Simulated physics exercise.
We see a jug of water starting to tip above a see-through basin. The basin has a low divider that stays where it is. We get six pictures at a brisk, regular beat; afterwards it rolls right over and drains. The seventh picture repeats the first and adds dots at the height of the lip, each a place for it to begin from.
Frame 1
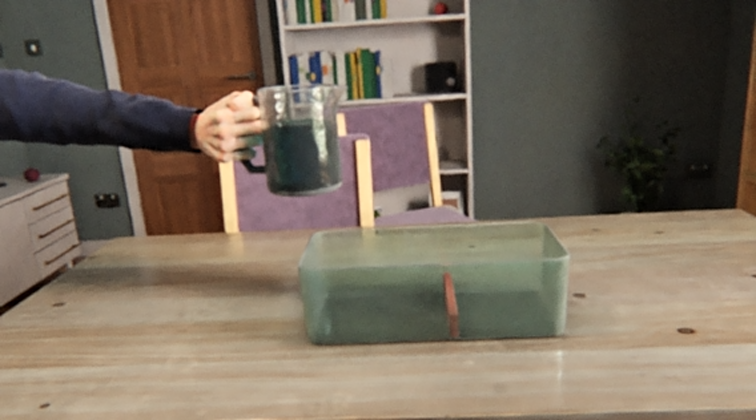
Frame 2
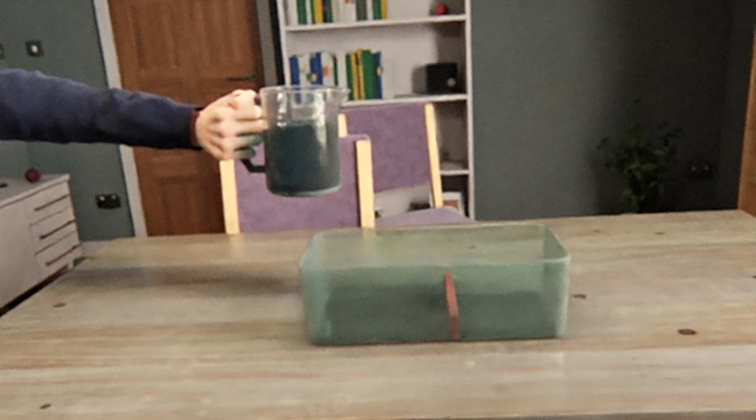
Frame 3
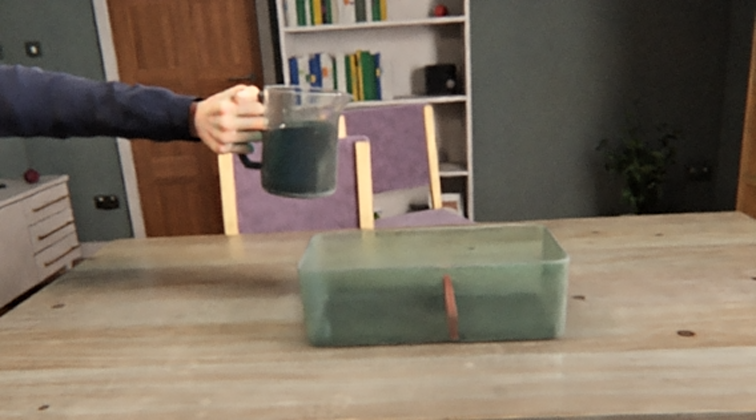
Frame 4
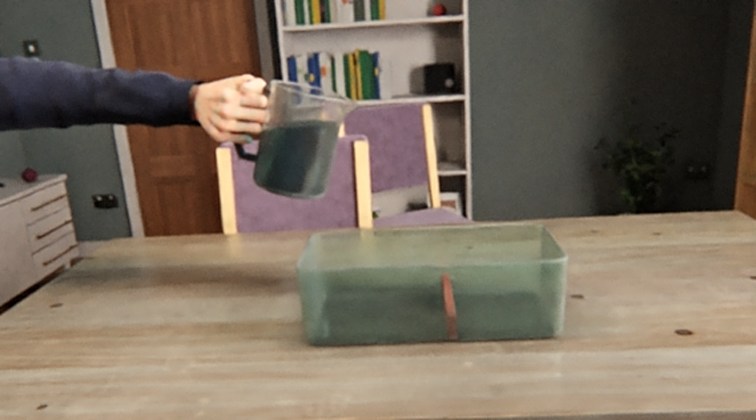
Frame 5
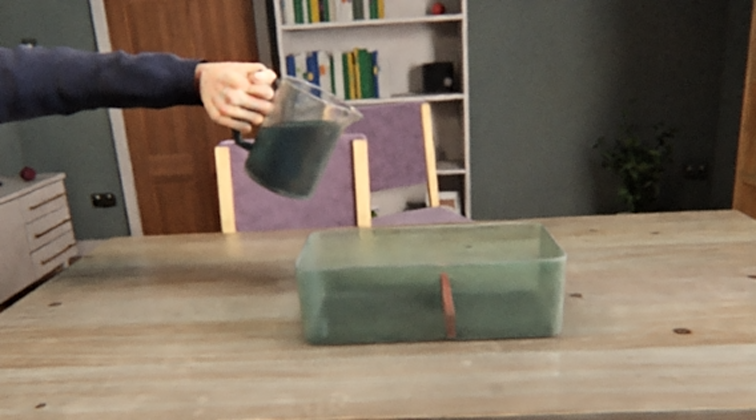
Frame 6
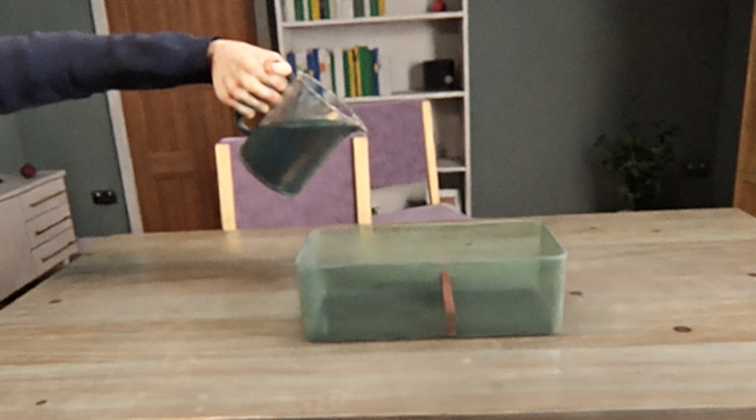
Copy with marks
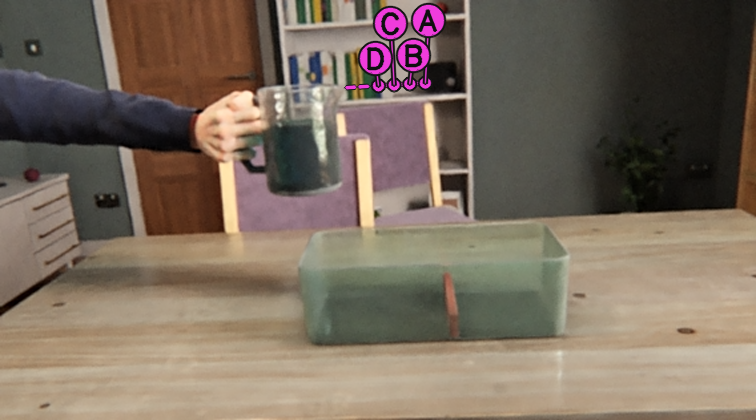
Hand in a dark sleeve holding a glass jug of dark liquid upright, then steadily tilting it rightward above a see-through basin.
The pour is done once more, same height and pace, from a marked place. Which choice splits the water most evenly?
D is best.
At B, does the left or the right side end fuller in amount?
The right side.
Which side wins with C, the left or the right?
The right side.
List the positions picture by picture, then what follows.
In the first picture, upright, lip at (346, 87); basin from (308, 341) to (564, 332); top of the wall at (450, 291); nothing has left yet.
In the second picture, upright, lip at (349, 90); nothing has left yet.
In the third picture, tipped about 8°, lip at (353, 96); nothing has left yet.
In the fourth picture, tipped about 17°, lip at (358, 105); nothing has left yet.
In the fifth picture, tipped about 29°, lip at (363, 117); nothing has left yet.
In the sixth picture, tipped about 43°, lip at (367, 131); nothing has left yet.
In magenta, A at (425, 83); B at (409, 83); C at (394, 84); D at (378, 85).
With A, about 8 % ends left of the wall and 91 % right of it.
With B, about 9 % ends left of the wall and 89 % right of it.
With C, about 29 % ends left of the wall and 70 % right of it.
With D, about 54 % ends left of the wall and 44 % right of it.
